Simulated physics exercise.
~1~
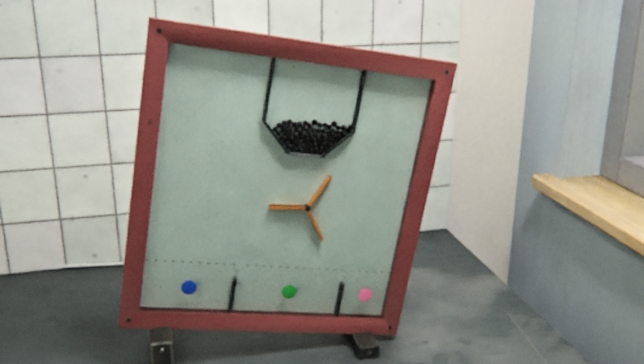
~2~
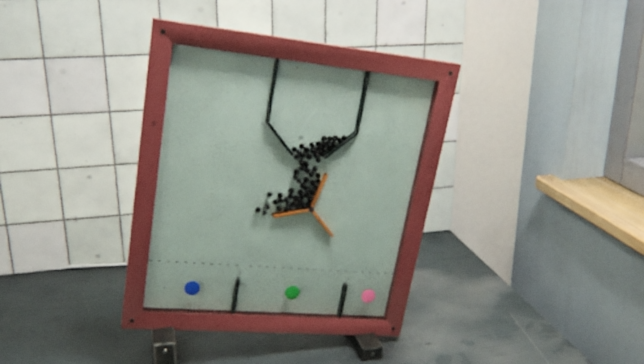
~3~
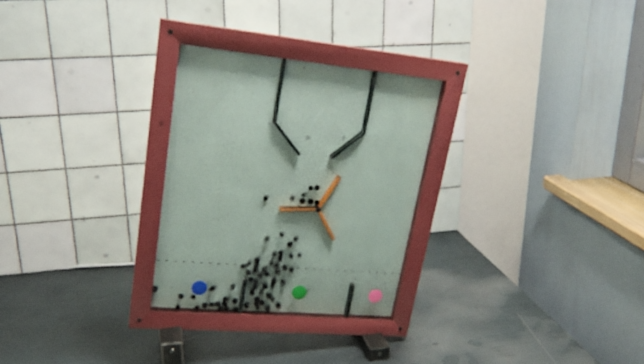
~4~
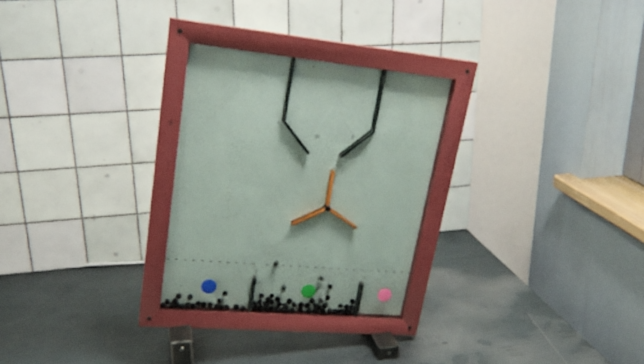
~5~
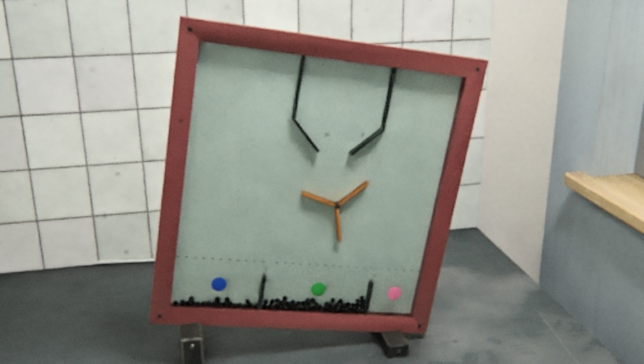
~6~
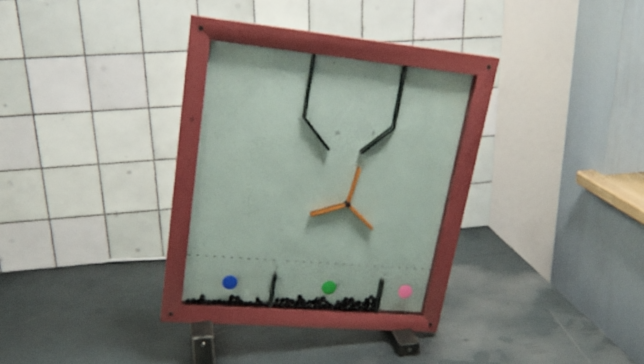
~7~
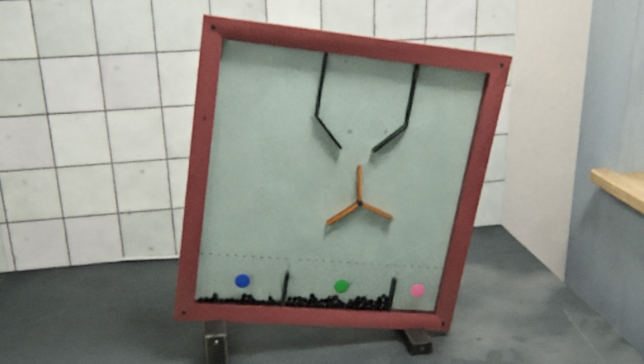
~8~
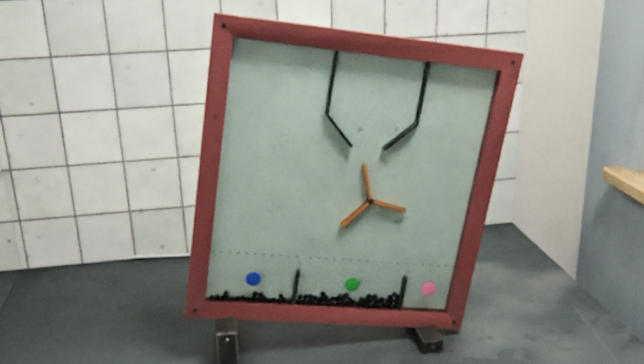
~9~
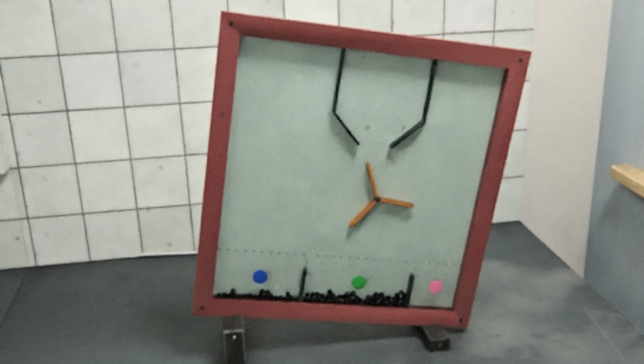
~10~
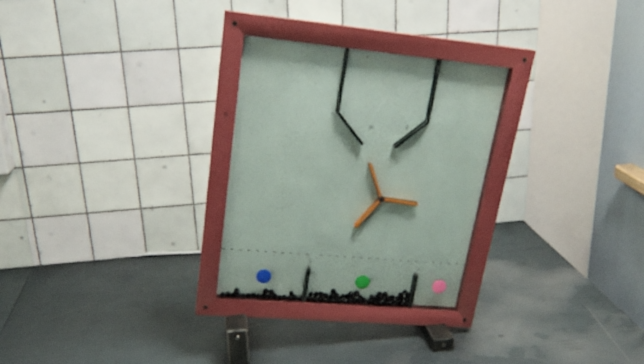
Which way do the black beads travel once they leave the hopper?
They move down, passing the three-armed spinner and ending up in the bins at the bottom of the case.
Inside a red-framed case, black beads pour over a spinner into the blue and green bins.
